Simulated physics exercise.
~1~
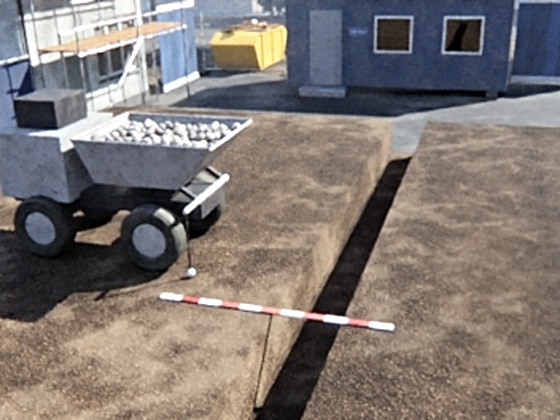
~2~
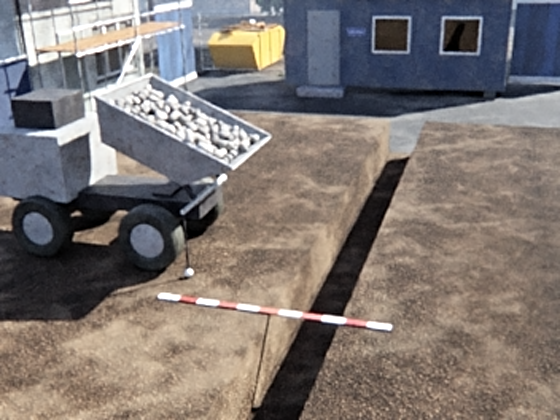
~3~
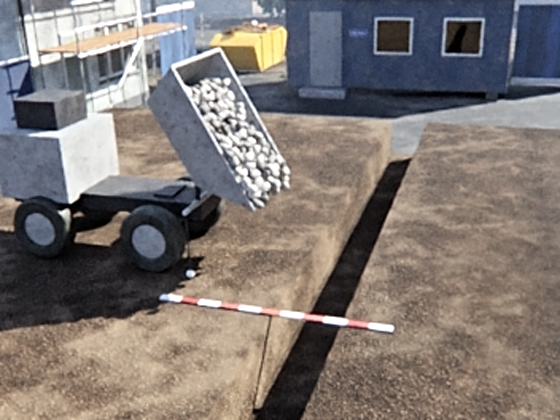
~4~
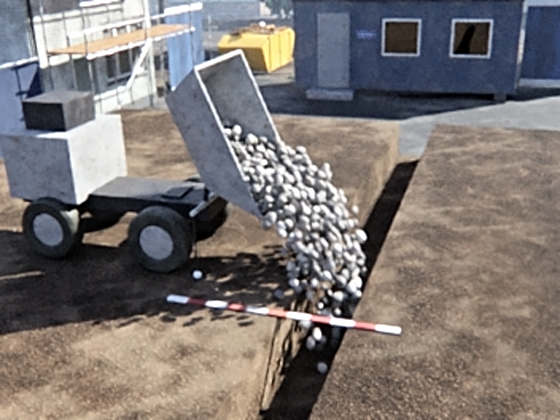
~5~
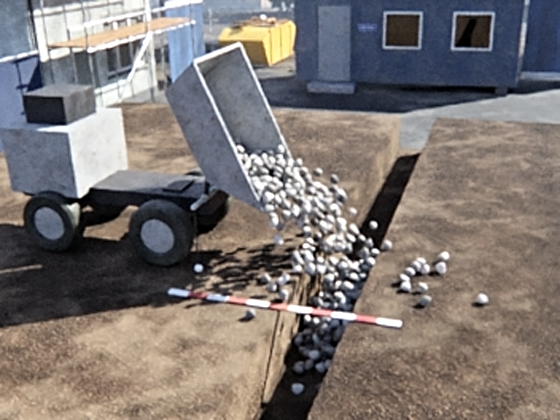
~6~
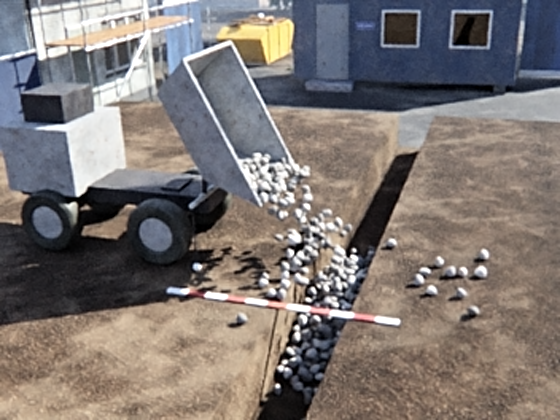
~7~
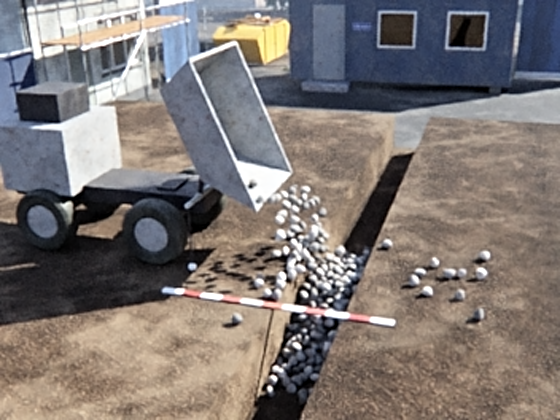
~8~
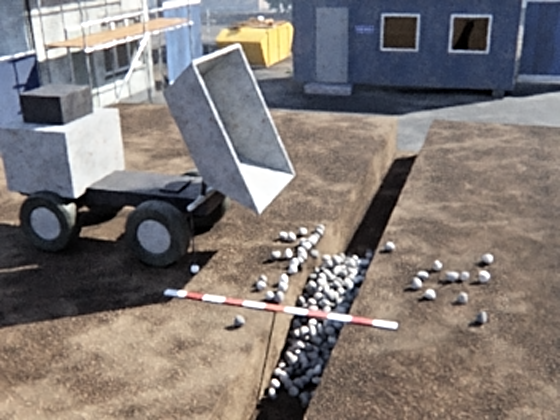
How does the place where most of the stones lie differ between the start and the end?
At the start the stones are heaped in the raised body of the dumper on the left. At the end most of them lie lower and further right, in the trench, with a few scattered on the ground beside it.
